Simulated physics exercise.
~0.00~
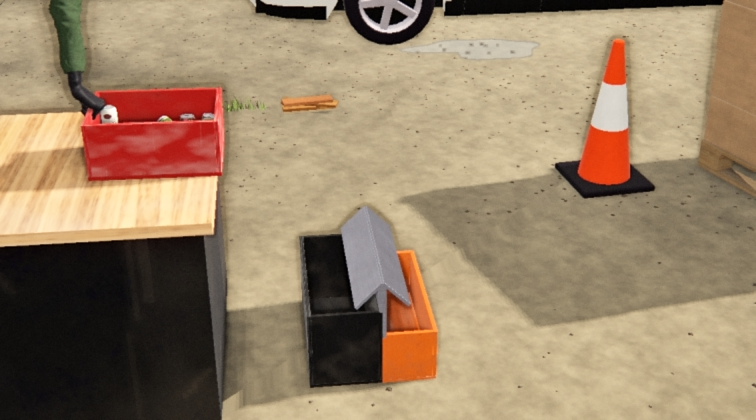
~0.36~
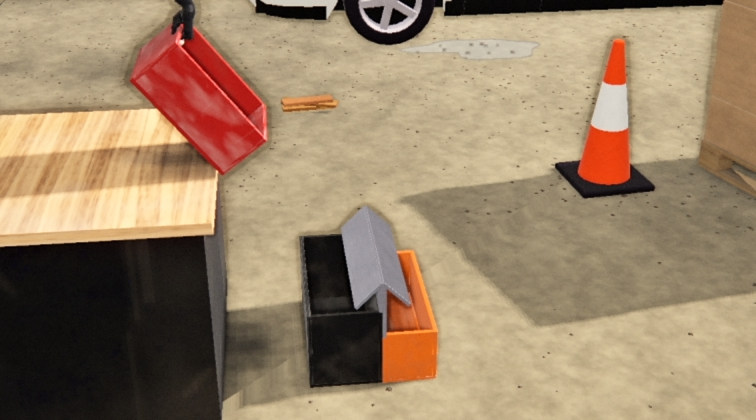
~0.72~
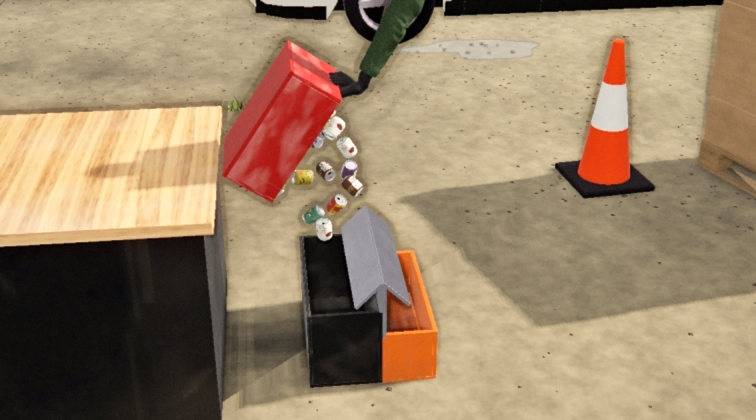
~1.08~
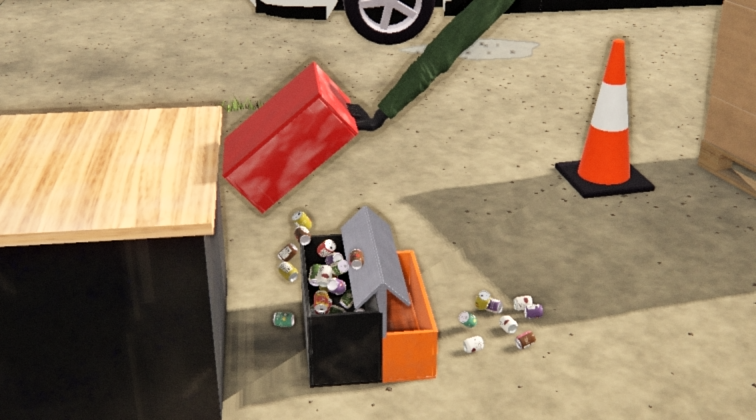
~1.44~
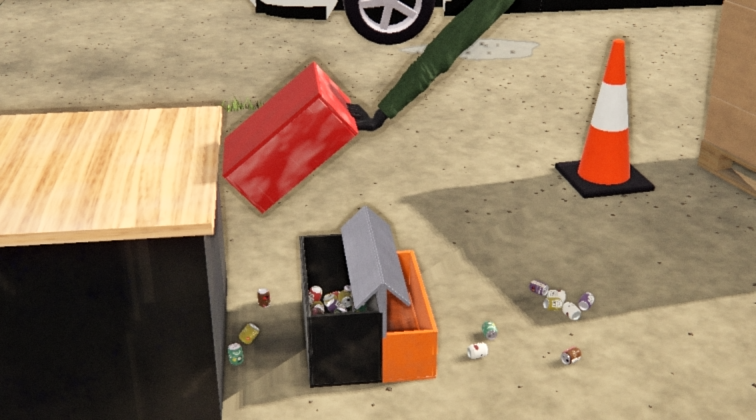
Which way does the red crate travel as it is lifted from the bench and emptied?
The red crate moves to the right, away from the end of the bench.
